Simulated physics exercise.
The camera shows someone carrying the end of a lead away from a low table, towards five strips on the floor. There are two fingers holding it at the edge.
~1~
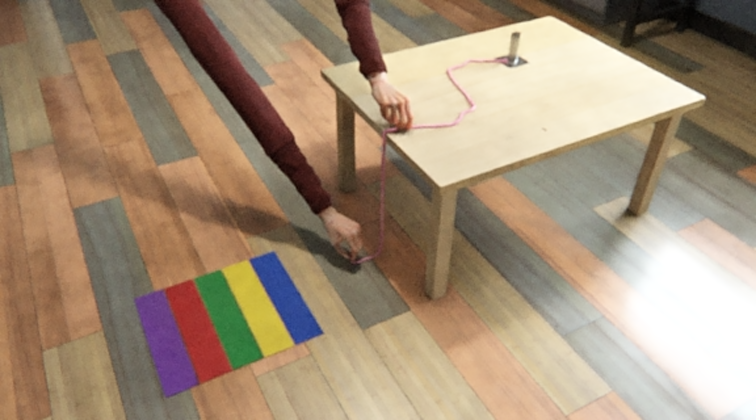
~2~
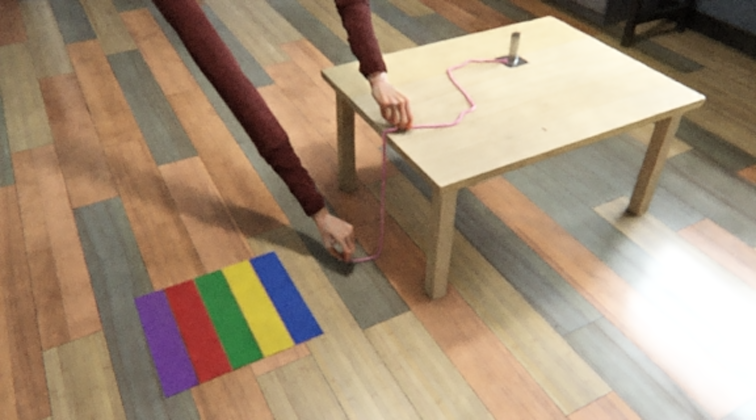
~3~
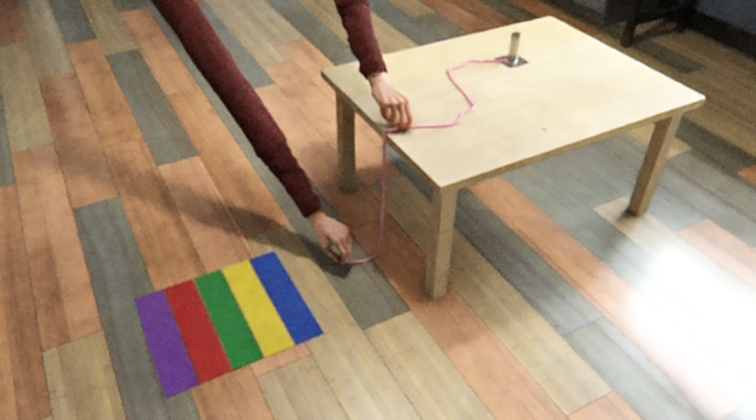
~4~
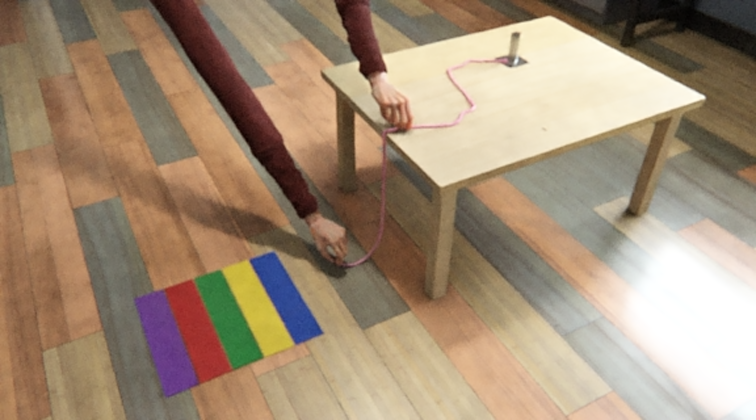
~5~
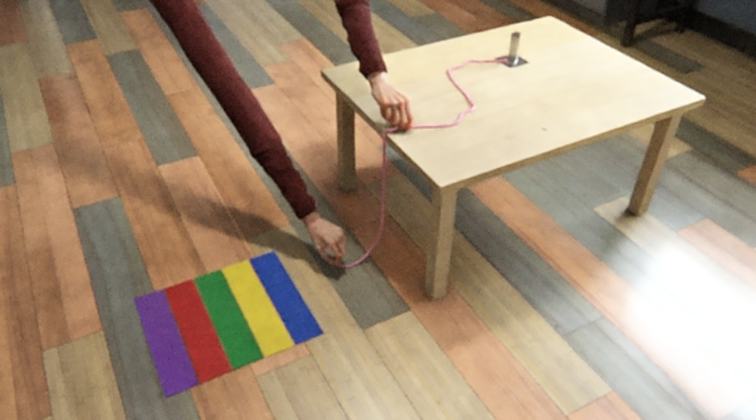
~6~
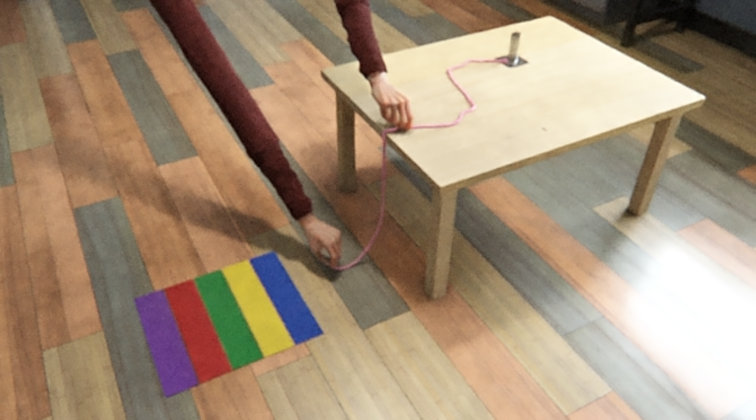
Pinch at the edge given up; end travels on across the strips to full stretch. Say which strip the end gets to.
It gets to the purple strip.
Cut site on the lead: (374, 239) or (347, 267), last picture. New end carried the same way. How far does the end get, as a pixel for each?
Roughly (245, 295), then roughly (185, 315).
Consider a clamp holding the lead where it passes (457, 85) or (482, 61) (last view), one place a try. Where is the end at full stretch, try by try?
Estimates in sequence: (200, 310) then (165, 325).
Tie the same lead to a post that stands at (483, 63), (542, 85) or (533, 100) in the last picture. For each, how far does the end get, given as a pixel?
One per try, in order: (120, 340), (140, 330), (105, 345).
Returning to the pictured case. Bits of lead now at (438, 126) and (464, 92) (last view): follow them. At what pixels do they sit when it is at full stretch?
In that view they sit near (350, 144) and near (422, 100).
Soon after, end near (224, 302); over green.
After that, end near (183, 317); over red.
At the stop, end near (157, 327); over purple. It gets as far as the purple strip.
